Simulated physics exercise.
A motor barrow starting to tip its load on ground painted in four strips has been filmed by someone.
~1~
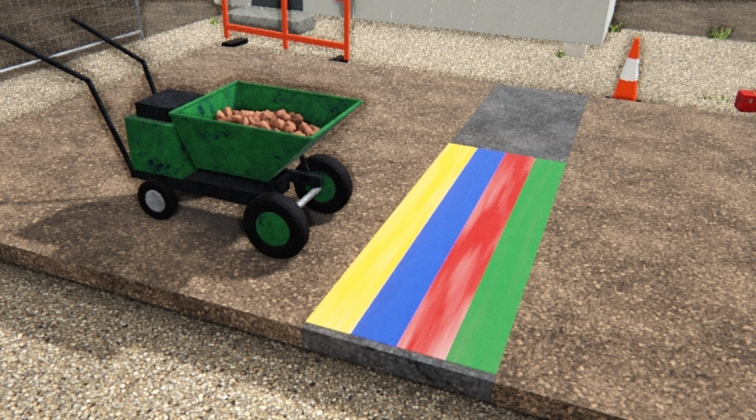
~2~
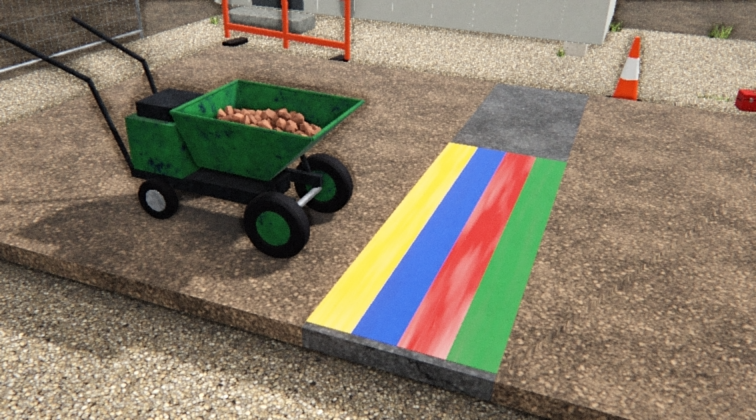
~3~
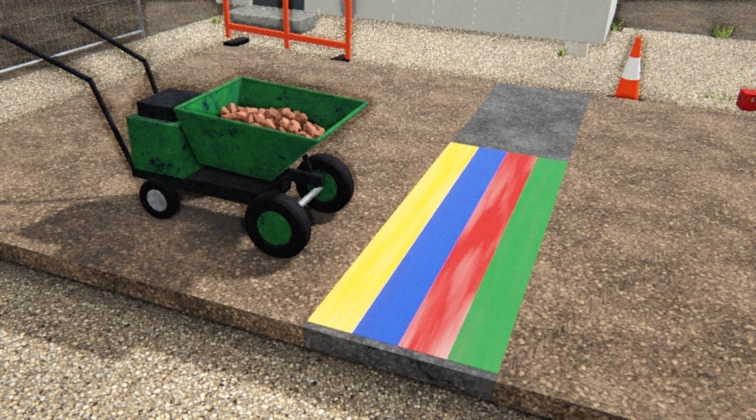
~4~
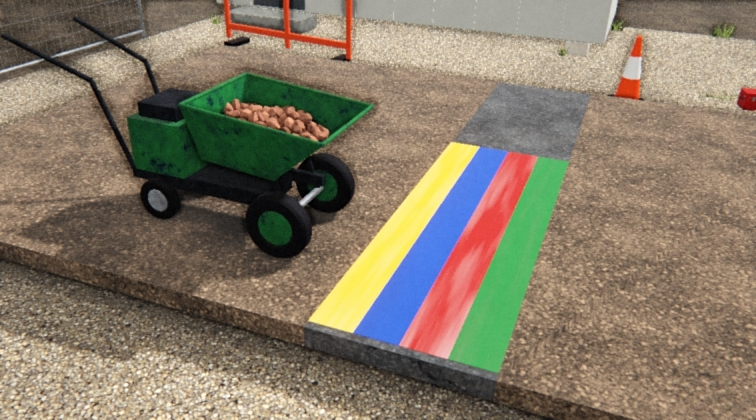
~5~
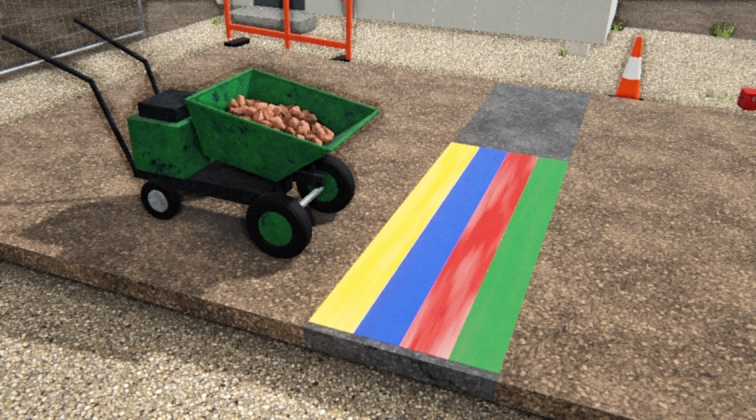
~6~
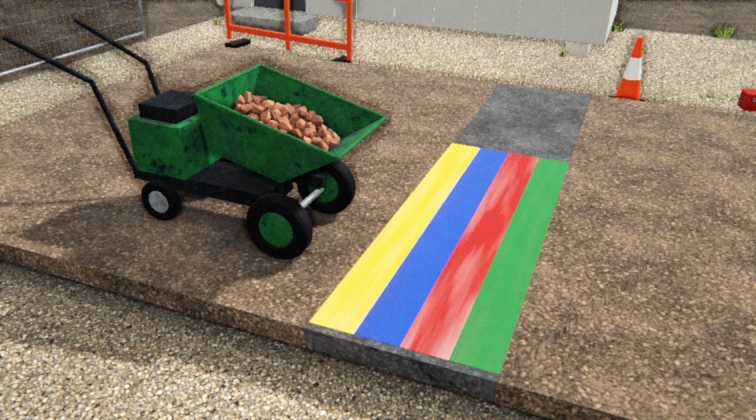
On a patch of brown ground beside yellow, blue, red and green strips, a green motor barrow stood still while its skip, loaded with rubble lumps, slowly tilted a little forward to the right.
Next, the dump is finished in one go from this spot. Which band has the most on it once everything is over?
Blue.
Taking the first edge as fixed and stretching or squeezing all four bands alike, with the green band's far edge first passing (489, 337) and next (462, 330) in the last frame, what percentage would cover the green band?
10 and 20 percent, roughly.
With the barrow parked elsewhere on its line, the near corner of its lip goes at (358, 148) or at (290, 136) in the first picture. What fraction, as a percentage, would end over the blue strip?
Roughly 0 per cent at the first spot and 30 per cent at the second.
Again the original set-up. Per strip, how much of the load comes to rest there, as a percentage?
Per strip, roughly: Yellow 5, blue 40, red 25, green 10.
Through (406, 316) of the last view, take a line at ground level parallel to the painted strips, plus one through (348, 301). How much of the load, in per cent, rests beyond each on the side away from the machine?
That's 50 in a hundred for the first and 80 in a hundred for the second.
Soon after the last picture, skip tipped steeply; all in the skip.
A little later, skip tipped right over; most in the skip; a stray few over the yellow strip; a small part over the blue strip; a stray few over the red strip.
Later still, skip tipped right over; about a quarter in the skip; a small part over the yellow strip; about a third over the blue strip; about a quarter over the red strip; a small part over the green strip; a stray few off the paint.
At rest, skip tipped right over; about a quarter in the skip; a small part over the yellow strip; about a third over the blue strip; about a quarter over the red strip; a small part over the green strip; a stray few off the paint.
